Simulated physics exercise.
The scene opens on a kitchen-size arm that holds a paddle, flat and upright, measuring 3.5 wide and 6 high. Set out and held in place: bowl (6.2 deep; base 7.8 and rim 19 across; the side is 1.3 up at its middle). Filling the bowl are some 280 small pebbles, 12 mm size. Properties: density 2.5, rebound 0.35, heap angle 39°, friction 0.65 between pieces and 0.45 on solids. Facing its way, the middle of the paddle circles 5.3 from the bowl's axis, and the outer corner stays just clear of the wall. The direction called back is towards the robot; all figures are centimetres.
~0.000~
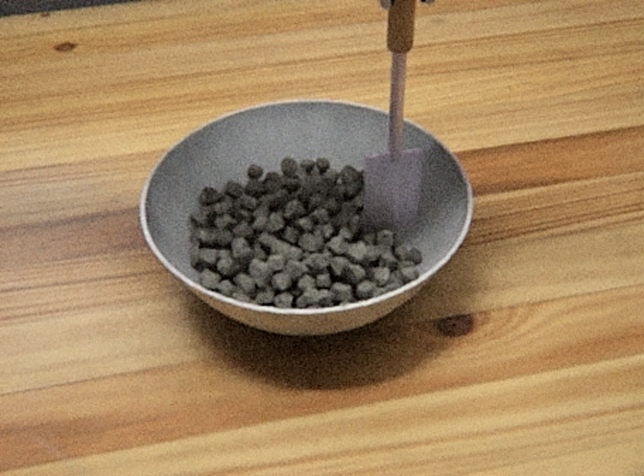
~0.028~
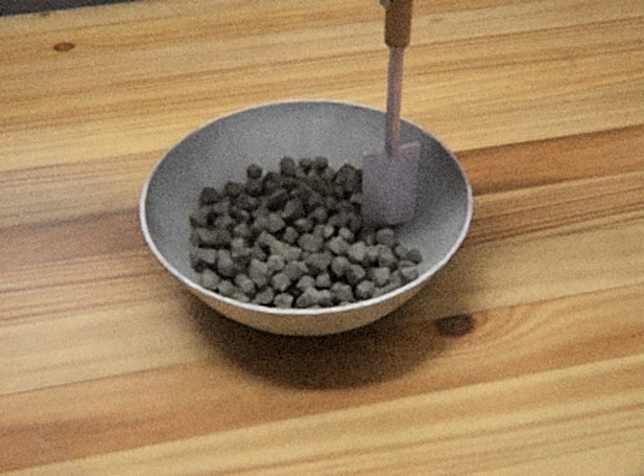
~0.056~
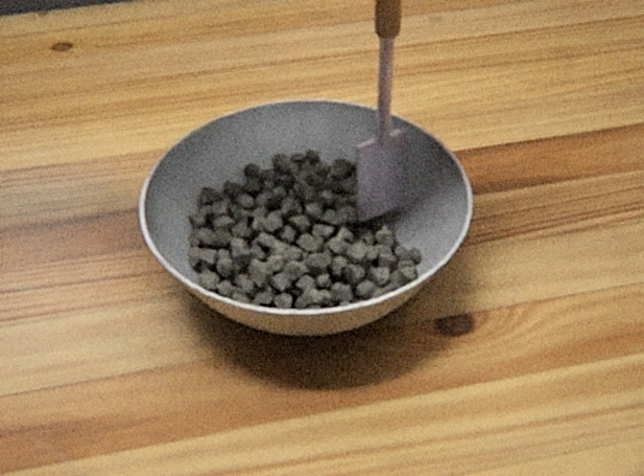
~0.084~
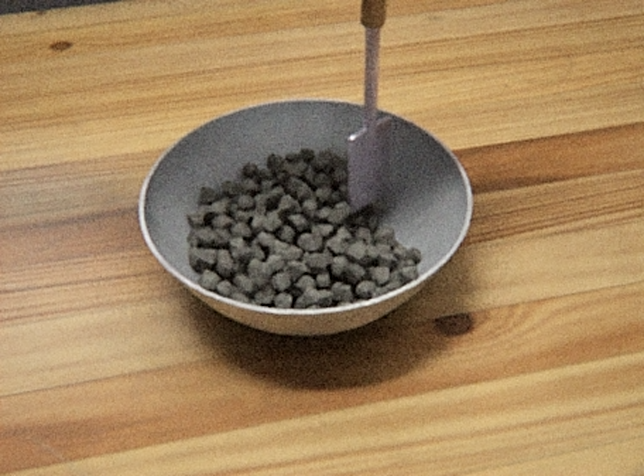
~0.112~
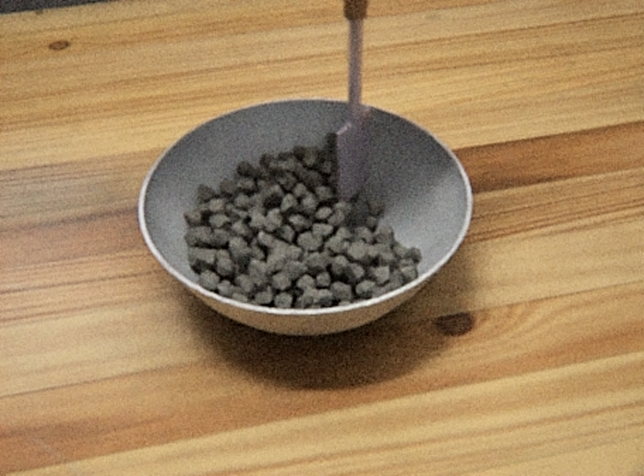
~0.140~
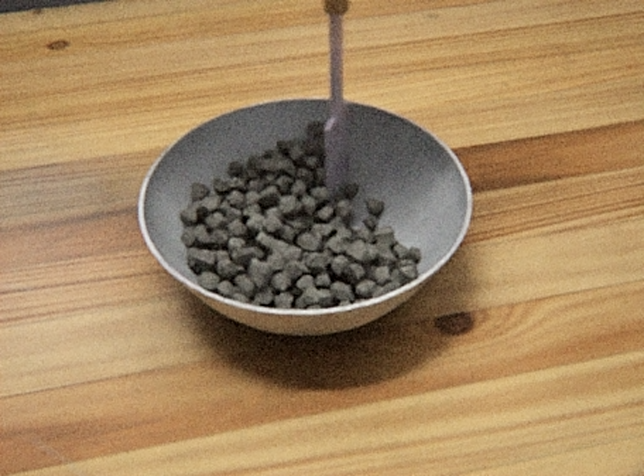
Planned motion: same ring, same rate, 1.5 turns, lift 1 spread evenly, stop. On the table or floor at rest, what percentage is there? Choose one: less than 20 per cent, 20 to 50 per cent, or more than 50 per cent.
The share is less than 20 per cent.
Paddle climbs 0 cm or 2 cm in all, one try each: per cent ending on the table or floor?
That gives about 20 per cent and 5 per cent, in order.
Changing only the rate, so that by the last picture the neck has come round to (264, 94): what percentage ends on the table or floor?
Close to 35 in a hundred.
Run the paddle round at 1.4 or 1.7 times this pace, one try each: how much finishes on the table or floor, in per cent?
First try close to 20, second close to 30, in per cent.
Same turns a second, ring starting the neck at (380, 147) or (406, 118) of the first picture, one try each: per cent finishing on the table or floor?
Some 10 and 10 per cent.
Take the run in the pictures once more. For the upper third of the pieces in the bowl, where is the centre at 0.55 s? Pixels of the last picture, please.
(342, 280), roughly.
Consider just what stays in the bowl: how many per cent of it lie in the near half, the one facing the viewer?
55 %.
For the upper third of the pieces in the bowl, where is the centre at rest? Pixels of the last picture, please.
(267, 261).
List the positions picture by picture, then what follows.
Paddle neck at (395, 132), 0° round; upper third of the load around (295, 227), from x 195 to 415, top at y 165; 282 in the bowl, in the first frame.
Paddle neck at (393, 127), 5° round; upper third of the load around (295, 225), from x 195 to 415, top at y 165, in the second frame.
Paddle neck at (384, 117), 17° round; upper third of the load around (295, 221), from x 195 to 415, top at y 160, in the third frame.
Paddle neck at (371, 107), 30° round; upper third of the load around (293, 219), from x 195 to 415, top at y 155, in the fourth frame.
Paddle neck at (355, 98), 43° round; upper third of the load around (289, 217), from x 190 to 410, top at y 140, in the fifth frame.
Paddle neck at (336, 93), 56° round; upper third of the load around (282, 212), from x 190 to 410, top at y 130; 282 in the bowl, in the sixth frame.
After 0.55 s, 246° round, highest piece 9 above the table; 263 in the bowl, 12 on the table or floor, 7 in flight or on the tool.
After 0.95 s, 76° round, highest piece 7 above the table; 250 in the bowl, 31 on the table or floor, 1 in flight or on the tool.
After 1.35 s, 180° round, highest piece 6 above the table; 244 in the bowl, 38 on the table or floor.
After 2.05 s, 180° round, highest piece 6 above the table; 244 in the bowl, 38 on the table or floor.
At rest, 244 in the bowl, 38 on the table or floor. That is 13 % on the table or floor.
